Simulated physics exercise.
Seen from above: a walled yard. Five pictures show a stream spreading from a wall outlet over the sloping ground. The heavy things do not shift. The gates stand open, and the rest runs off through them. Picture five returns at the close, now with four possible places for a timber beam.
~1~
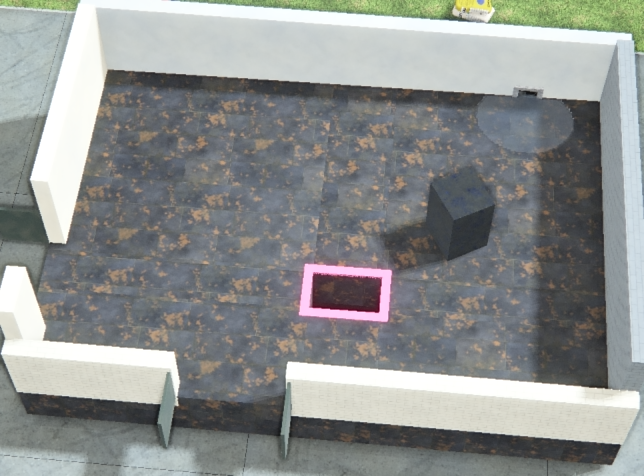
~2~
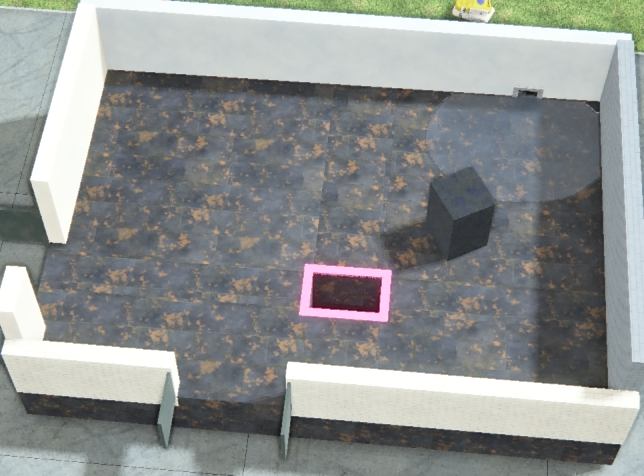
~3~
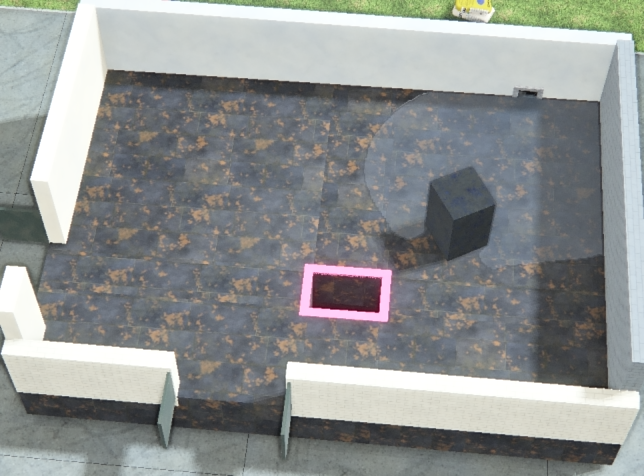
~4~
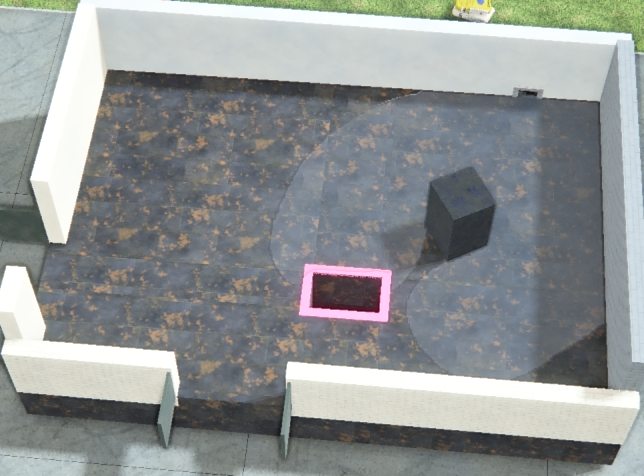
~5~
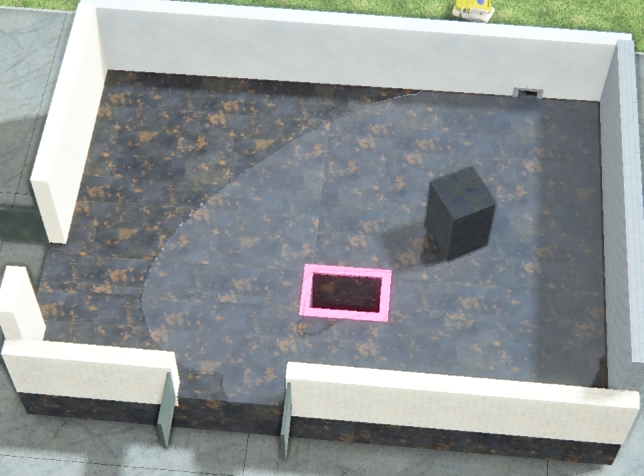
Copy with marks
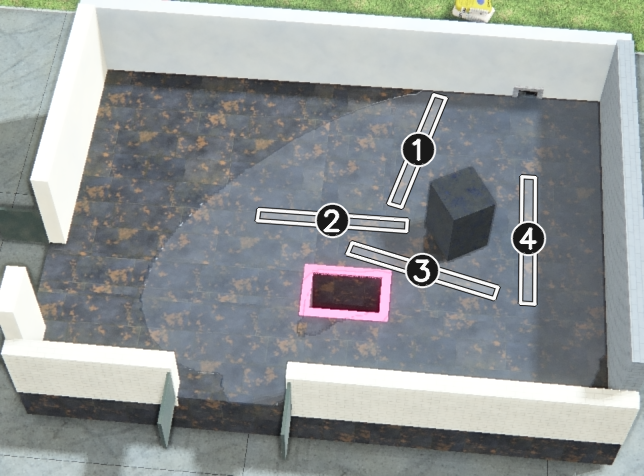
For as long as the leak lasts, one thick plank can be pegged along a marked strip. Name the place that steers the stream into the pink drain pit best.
The best place is 1.
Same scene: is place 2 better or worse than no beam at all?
It is worse.
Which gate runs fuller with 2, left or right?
The left gate.
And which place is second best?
4.
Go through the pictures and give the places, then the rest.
The first picture shows outfall at (528, 92); pink drain pit at (346, 293); open gate at (56, 284); open gate at (234, 386); front seen at (551, 146), 3 % of the ground wet; pink drain pit still dry.
The second picture shows front seen at (547, 197), 11 % of the ground wet; pink drain pit still dry.
The third picture shows front seen at (403, 227), 22 % of the ground wet; pink drain pit still dry.
The fourth picture shows front seen at (278, 267), 39 % of the ground wet; pink drain pit taking water.
The fifth picture shows front seen at (158, 328), 61 % of the ground wet; pink drain pit taking water.
On the marked copy, 1 from (395, 205) to (439, 96); 2 from (258, 215) to (406, 225); 3 from (349, 248) to (495, 292); 4 from (527, 303) to (528, 177).
If 1 is chosen, about 30 % of the stream goes into the pink drain pit, about 70 % out by the gates.
If 2 is chosen, about 8 % of the stream goes into the pink drain pit, about 92 % out by the gates.
If 3 is chosen, about 3 % of the stream goes into the pink drain pit, about 97 % out by the gates.
If 4 is chosen, about 18 % of the stream goes into the pink drain pit, about 82 % out by the gates.
